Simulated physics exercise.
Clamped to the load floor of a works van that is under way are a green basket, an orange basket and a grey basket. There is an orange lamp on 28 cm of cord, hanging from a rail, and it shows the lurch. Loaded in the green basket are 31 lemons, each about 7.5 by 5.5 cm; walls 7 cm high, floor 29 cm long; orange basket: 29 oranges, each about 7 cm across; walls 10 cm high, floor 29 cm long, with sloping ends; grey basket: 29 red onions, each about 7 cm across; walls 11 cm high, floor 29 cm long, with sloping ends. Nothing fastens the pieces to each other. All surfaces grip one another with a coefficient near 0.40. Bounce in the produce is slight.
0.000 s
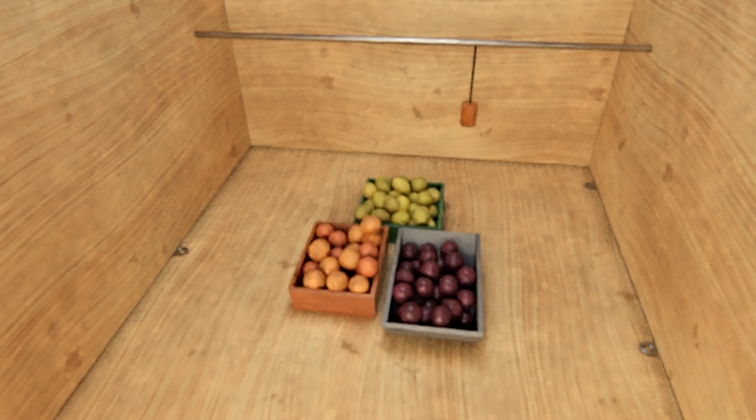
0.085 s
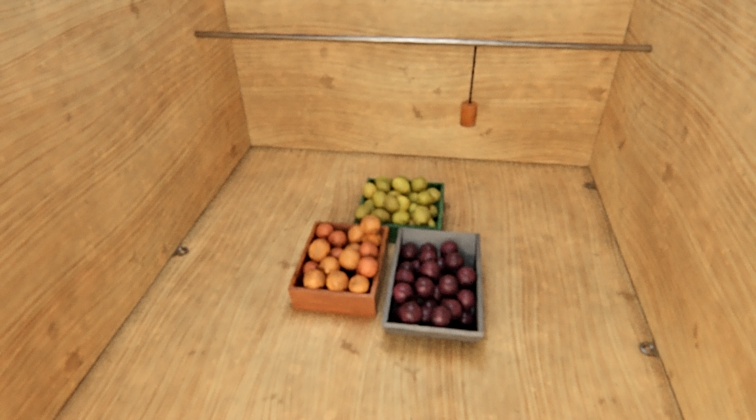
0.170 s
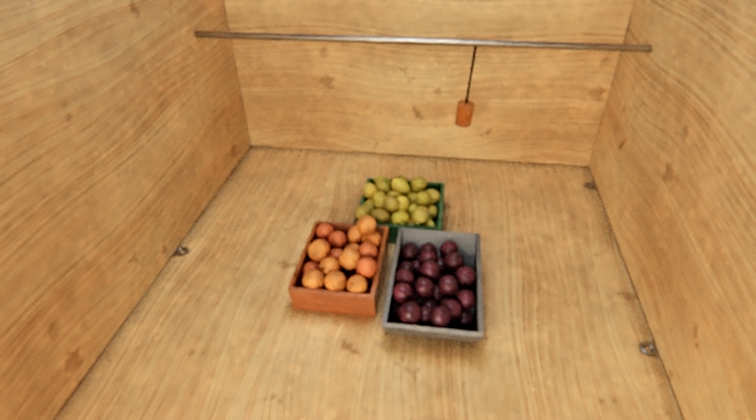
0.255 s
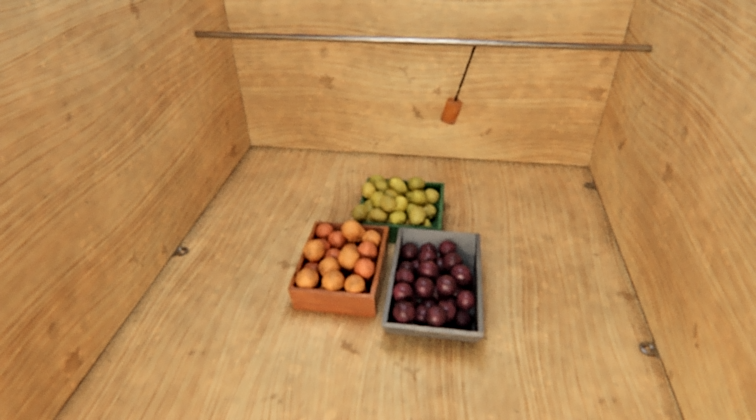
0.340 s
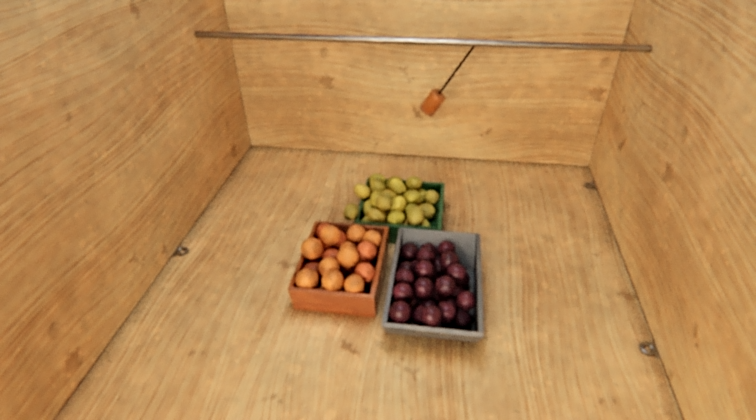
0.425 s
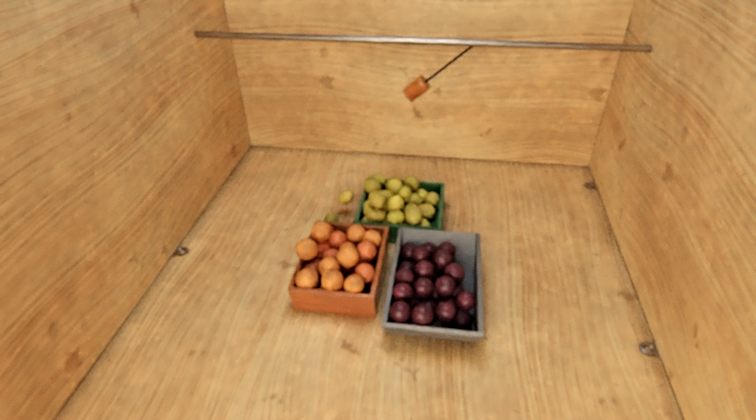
An orange lamp on a cord hangs from a rail across the back of a wood-lined van load space, seen from above and in front by a still camera. Below it sit an orange basket of orange fruit at left, a grey one of dark red onions at right and a green one of lemons behind. The lamp swings far left, the loads shift left, and two lemons leave the green basket.
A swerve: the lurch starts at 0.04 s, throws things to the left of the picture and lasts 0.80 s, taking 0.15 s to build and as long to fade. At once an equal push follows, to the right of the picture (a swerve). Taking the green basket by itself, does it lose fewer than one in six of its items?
No, honestly, the spill passes the one-in-six mark.
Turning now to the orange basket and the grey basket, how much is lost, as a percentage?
For the orange basket it's 5 %, and for the grey basket it's 5 %.
After 0.72 s, the green basket is down by 5 of 31, the orange basket is down by 2 of 29 and the grey basket has all 29.
After 1.08 s, the green basket is down by 5 of 31, the orange basket is down by 2 of 29 and the grey basket has all 29.
After 1.59 s, the green basket is down by 9 of 31, the orange basket is down by 2 of 29 and the grey basket has all 29.
Outcome (at 2.24 s), the green basket is down by 10 of 31, the orange basket is down by 2 of 29 and the grey basket is down by 1 of 29. Asked share, 10 of 31, 32 per cent.
